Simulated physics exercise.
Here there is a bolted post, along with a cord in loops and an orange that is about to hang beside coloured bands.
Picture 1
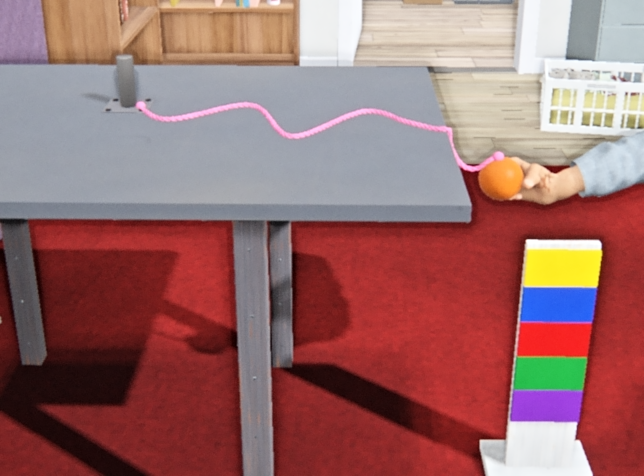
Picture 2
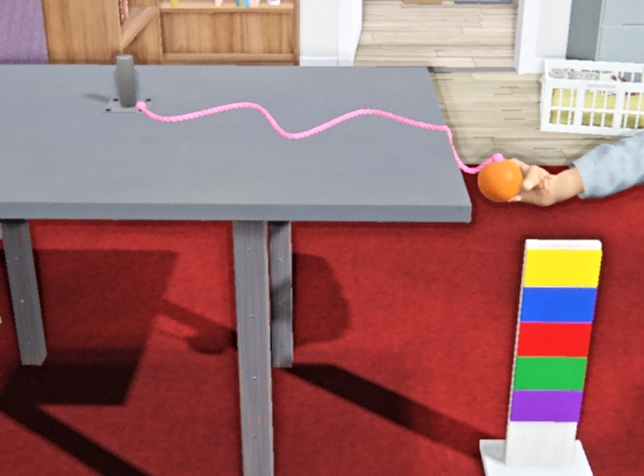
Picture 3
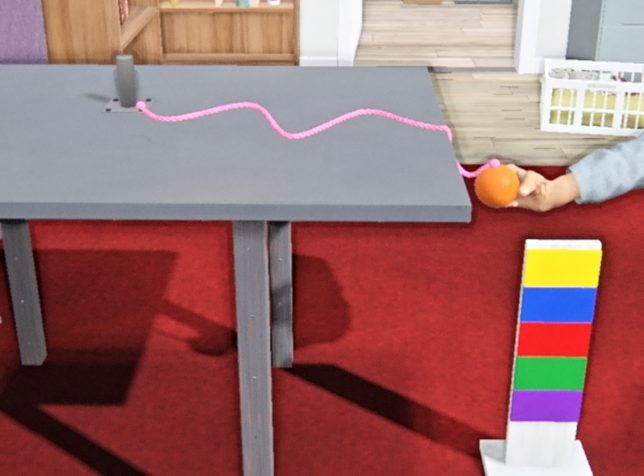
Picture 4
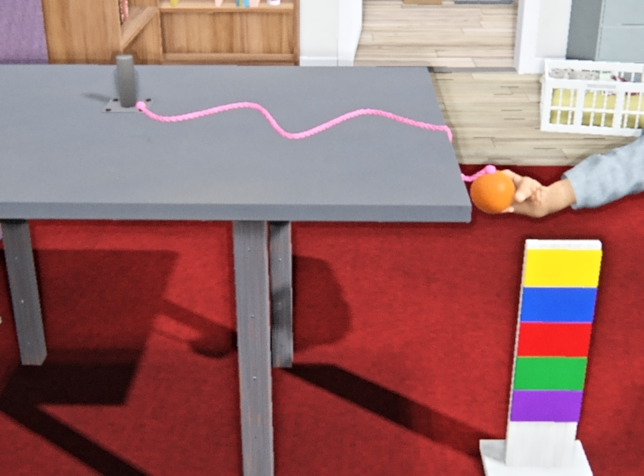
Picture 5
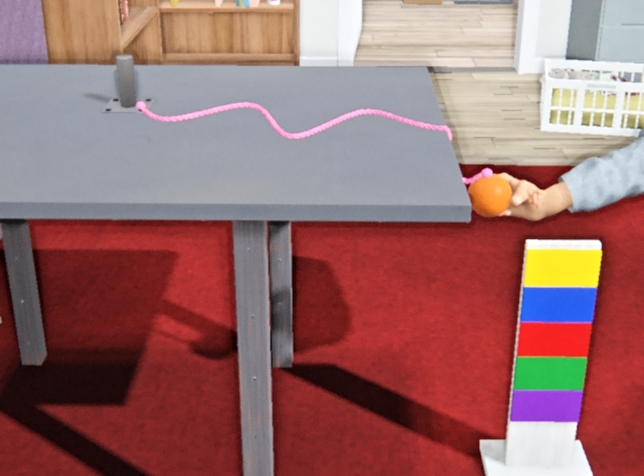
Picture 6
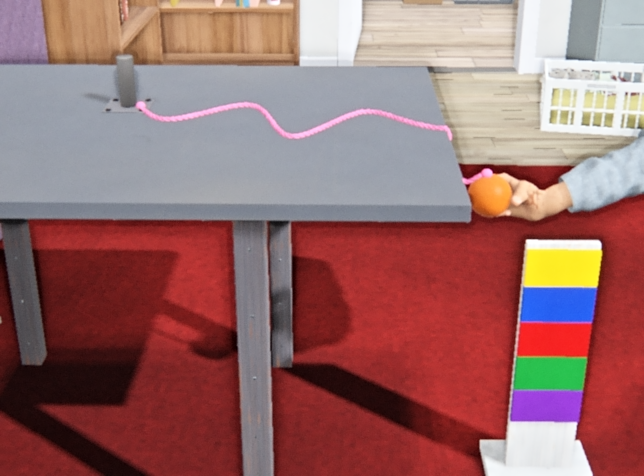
A hand held an orange ball tied to a wavy pink cord beside a gray table, above a stand with five coloured bands, and moved it slightly left and down toward the table's edge.
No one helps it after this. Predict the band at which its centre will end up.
I predict the green band.
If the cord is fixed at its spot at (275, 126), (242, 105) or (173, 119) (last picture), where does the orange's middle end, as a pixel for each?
Result per try (px, approx.): (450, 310); (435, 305); (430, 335).
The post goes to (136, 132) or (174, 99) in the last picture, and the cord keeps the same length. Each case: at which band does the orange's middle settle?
Trial 1 - purple; trial 2 - purple.
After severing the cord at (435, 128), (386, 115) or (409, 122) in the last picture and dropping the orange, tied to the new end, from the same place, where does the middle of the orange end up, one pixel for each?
Going through them in turn gives (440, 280), (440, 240) and finally (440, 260).
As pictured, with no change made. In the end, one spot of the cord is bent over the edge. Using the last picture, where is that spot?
Look close to (326, 126) - that's the one.
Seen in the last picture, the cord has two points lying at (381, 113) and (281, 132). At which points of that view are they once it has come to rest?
At (440, 204) for the first, at (382, 121) for the second.
Early on, orange near (437, 329); level with red.
Midway, orange near (430, 358); level with green.
Finally, orange near (428, 360); level with green. Its centre hangs level with the green band.
